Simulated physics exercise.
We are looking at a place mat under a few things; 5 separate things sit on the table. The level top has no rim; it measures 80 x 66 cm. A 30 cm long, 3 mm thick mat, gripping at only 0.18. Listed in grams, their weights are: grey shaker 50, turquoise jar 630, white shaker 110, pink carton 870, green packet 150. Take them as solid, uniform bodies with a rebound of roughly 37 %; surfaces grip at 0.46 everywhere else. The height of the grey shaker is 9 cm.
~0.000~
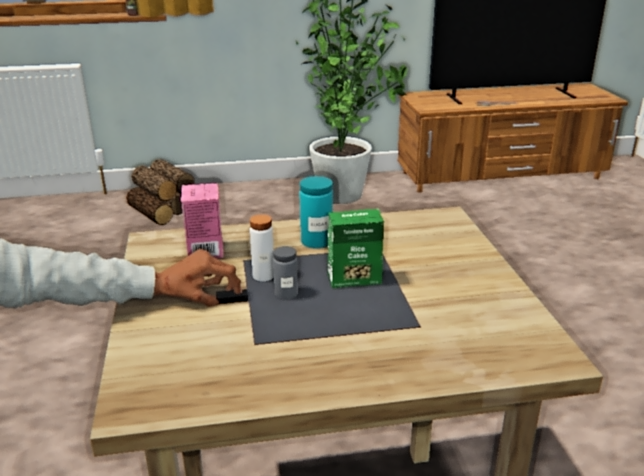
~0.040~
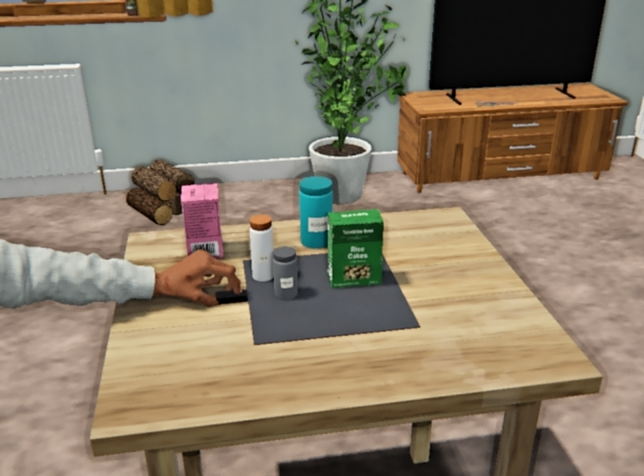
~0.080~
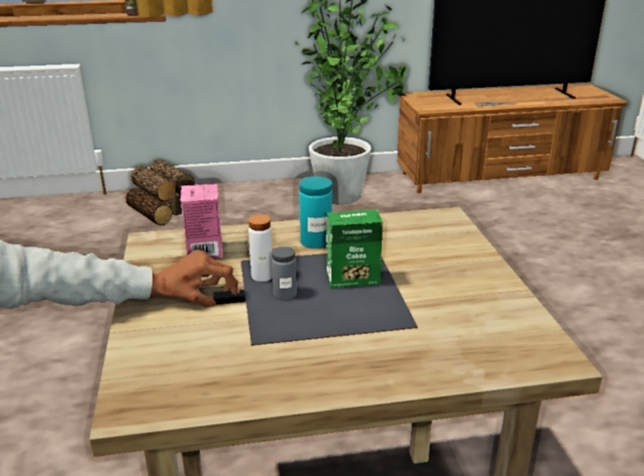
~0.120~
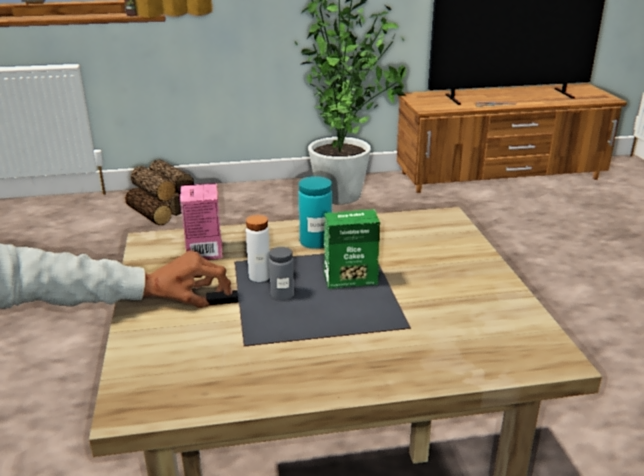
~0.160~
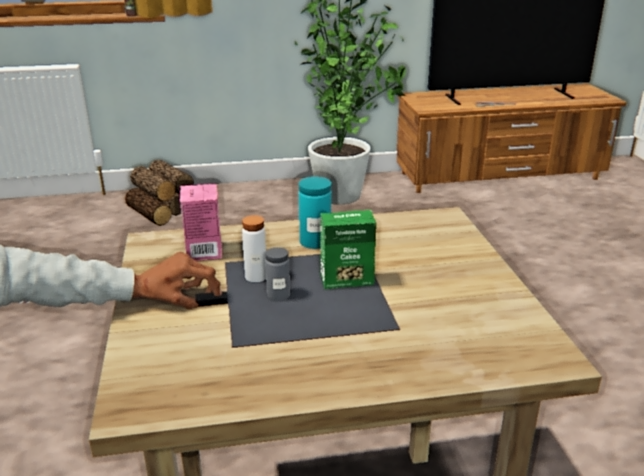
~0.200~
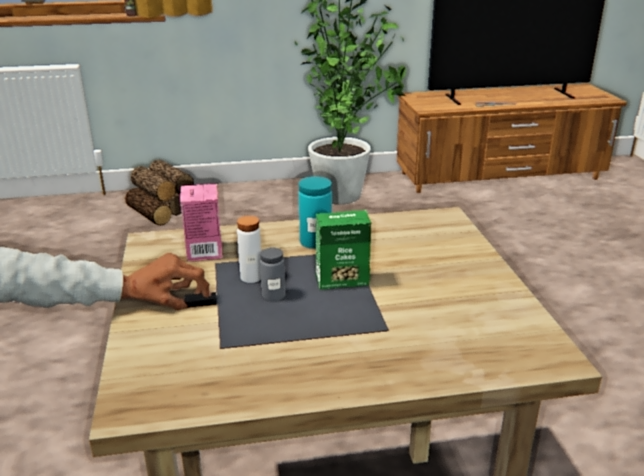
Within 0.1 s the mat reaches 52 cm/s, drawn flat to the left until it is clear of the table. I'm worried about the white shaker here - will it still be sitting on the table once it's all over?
No, it's going to leave the tabletop.
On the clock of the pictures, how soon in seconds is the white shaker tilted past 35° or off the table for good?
At around 0.8 seconds on the pictures' clock.
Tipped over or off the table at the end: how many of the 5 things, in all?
Altogether, 3.
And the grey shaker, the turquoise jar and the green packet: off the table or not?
Outcome: The grey shaker departs its support; the turquoise jar remains on its support; the green packet departs its support.
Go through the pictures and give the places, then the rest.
Mat pulled 0 cm; white shaker (262, 248); grey shaker (286, 273), in the first picture.
Mat pulled 0 cm; pink carton (203, 222); green packet (355, 249), in the second picture.
Mat pulled 0 cm; grey shaker (285, 273); turquoise jar (316, 213), in the third picture.
Mat pulled 2 cm; pink carton (202, 222); green packet (351, 249), in the fourth picture.
Mat pulled 4 cm; grey shaker (278, 274); turquoise jar (315, 213), in the fifth picture.
Mat pulled 6 cm; white shaker (250, 249) 2 cm from its spot; pink carton (202, 222), in the sixth picture.
By 0.50 s, mat pulled 21 cm; white shaker 16 cm from its spot near (178, 256); green packet 16 cm from its spot; grey shaker 16 cm from its spot.
By 0.80 s, mat pulled 37 cm; white shaker now off the table; green packet 32 cm from its spot; grey shaker 32 cm from its spot.
By 1.10 s, mat pulled 53 cm; grey shaker and green packet now off the table.
By 1.40 s, mat pulled 68 cm.
When it is over (2.0 s), off the table, grey shaker, white shaker and green packet; the other 2 within 6 cm of the start.
